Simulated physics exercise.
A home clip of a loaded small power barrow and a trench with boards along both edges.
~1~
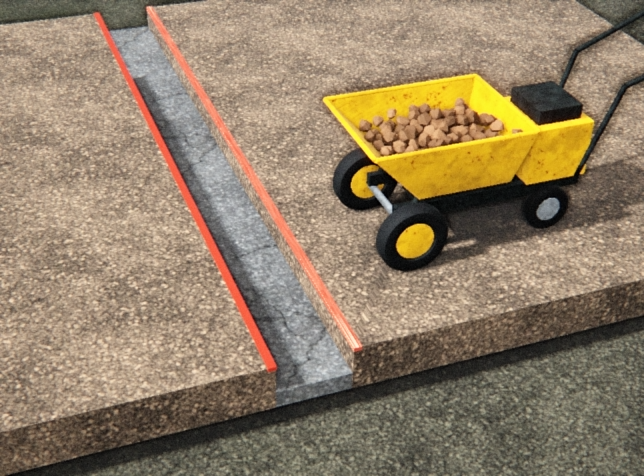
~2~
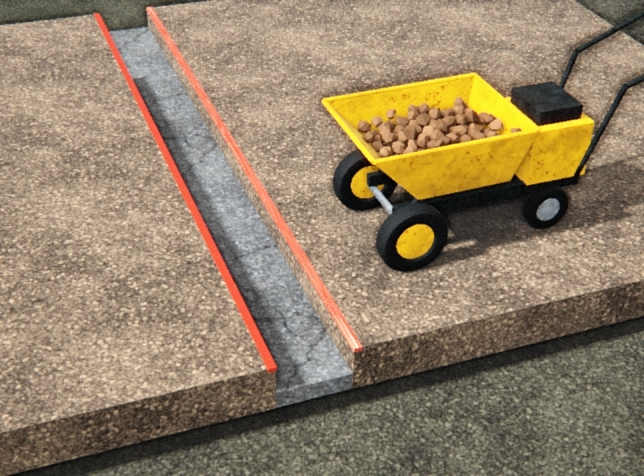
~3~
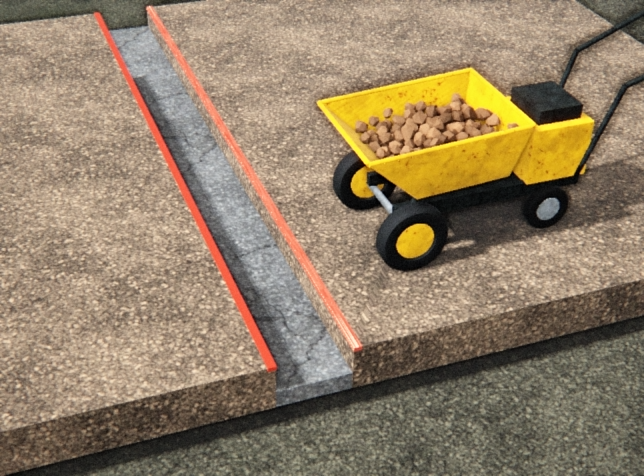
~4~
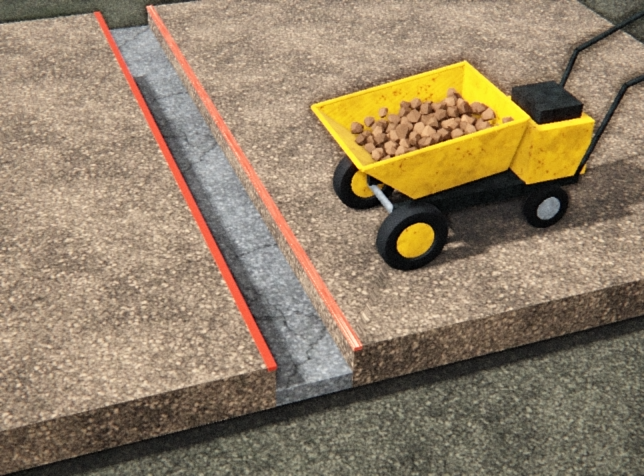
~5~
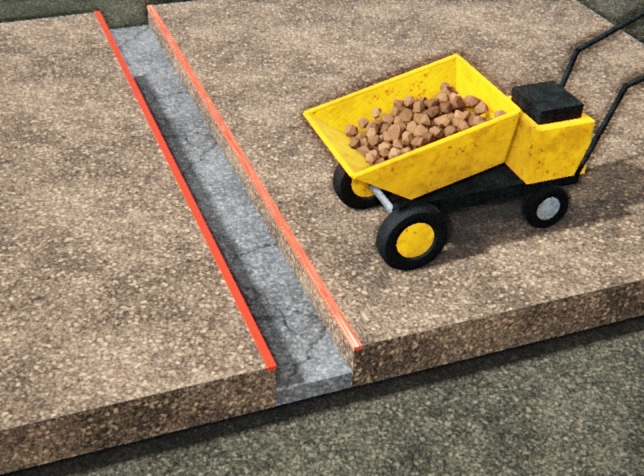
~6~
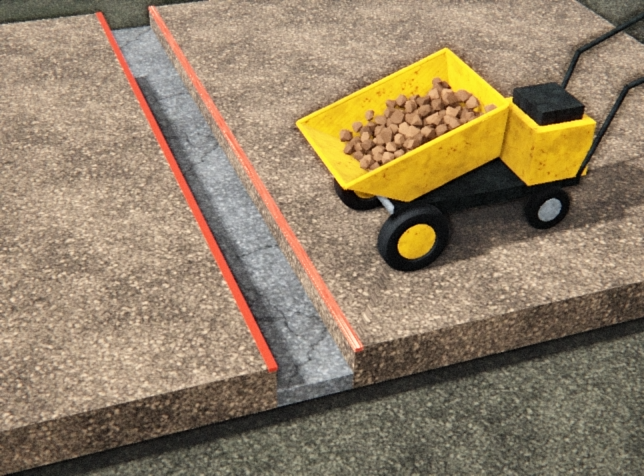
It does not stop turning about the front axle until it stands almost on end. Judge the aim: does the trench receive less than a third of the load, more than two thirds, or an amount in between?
It receives more than two thirds.
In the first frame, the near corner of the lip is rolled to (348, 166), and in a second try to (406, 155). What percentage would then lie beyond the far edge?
About 30 % and about 0 %.
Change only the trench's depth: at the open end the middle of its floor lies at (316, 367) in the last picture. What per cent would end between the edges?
Something like 70 %.
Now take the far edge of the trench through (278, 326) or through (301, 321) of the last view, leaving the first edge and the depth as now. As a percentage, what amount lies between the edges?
Roughly 70 % and 30 %.
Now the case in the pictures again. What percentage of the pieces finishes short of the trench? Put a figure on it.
I'd put it at some 0 per cent of the load.
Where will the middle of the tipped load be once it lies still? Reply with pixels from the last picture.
Somewhere around (259, 272) in the final view.
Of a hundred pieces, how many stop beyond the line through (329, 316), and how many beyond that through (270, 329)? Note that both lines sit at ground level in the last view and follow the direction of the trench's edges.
Result, first then second: 90 %, 20 %.
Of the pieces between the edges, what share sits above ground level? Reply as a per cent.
My best guess is some 10 per cent.
Soon, skip tipped steeply; all in the skip.
A while on, skip tipped right over; about half in the skip; about half in or heaped over the trench; a stray few falling.
Towards the end, skip tipped right over; a small part in the skip; nearly all in or heaped over the trench; a stray few beyond it.
Finally, skip tipped right over; a small part in the skip; nearly all in or heaped over the trench; a stray few beyond it.
